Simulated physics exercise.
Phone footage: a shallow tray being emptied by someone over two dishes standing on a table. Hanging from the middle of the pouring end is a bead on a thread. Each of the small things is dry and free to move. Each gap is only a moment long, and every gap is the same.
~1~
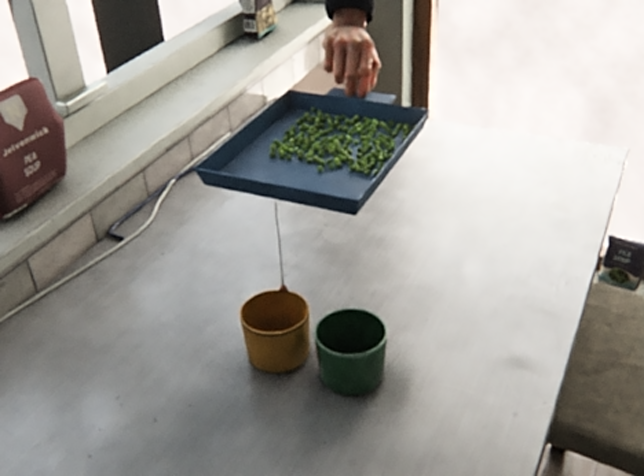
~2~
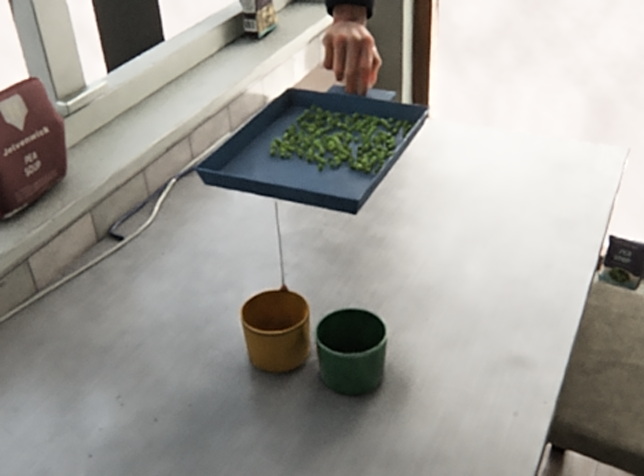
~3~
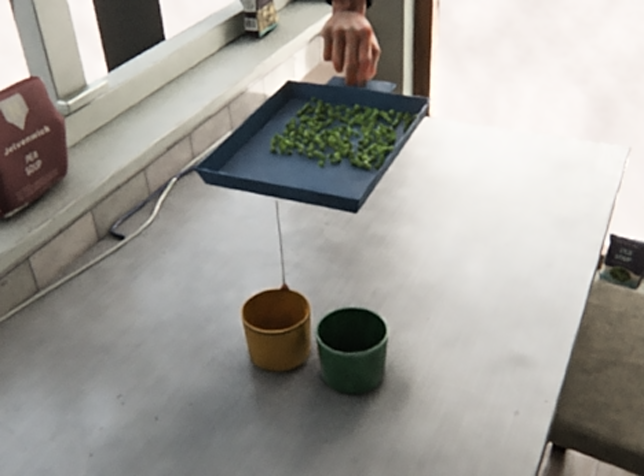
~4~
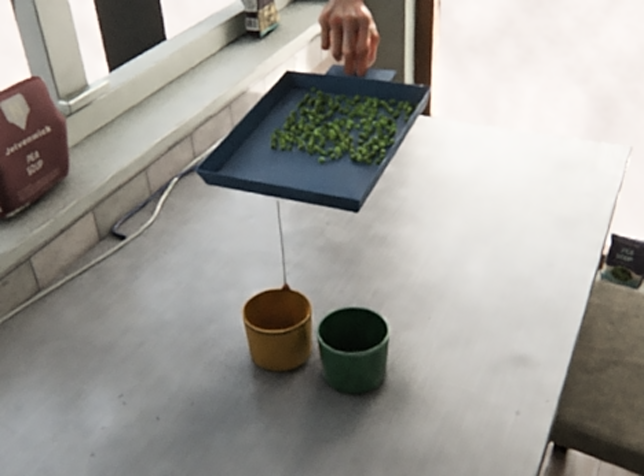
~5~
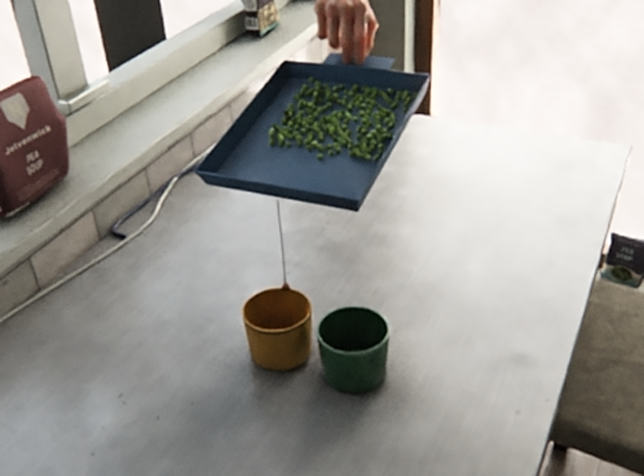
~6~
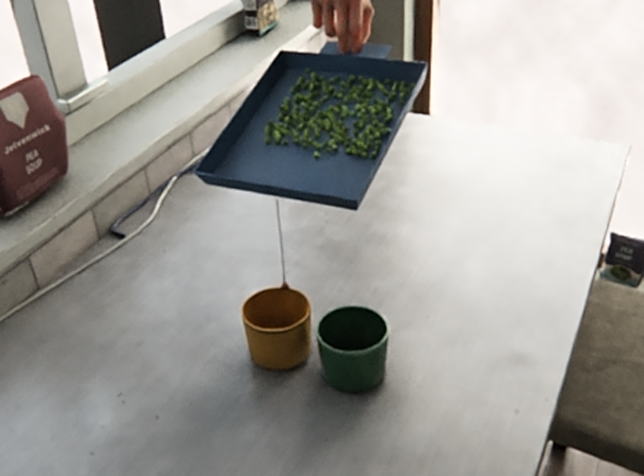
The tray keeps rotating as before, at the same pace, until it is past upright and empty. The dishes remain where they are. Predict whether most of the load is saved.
Watching it, the dishes let slip most of it.
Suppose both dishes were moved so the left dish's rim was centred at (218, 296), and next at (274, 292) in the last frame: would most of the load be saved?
Result, first place: Exceeding half; second place: Not as much as half.
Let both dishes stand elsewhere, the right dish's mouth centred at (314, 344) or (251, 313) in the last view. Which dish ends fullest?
At place one the left of the pair; at place two the right of the pair.
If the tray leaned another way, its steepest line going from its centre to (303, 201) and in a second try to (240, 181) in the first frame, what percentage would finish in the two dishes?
In turn, 80 percent and then 0 percent.
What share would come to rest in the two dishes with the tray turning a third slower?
Share: Roughly 20%.
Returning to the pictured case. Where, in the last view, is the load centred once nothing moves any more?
Around (250, 364).
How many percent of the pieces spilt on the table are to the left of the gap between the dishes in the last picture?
Near 100 %.
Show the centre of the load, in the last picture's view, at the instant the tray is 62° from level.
(268, 188).
Shortly afterwards, tray tipped steeply; all but a few on the tray; only a few in the left dish; only a few outside both; only a few in the air.
Next, tray tipped past a quarter turn; a little on the tray; near a quarter in the left dish; near a quarter outside both; near half in the air.
Some moments later, tray tipped past a quarter turn; near a quarter in the left dish; the bulk outside both.
In the end, tray tipped past a quarter turn; none at all in the right dish; near a quarter in the left dish; the bulk outside both.
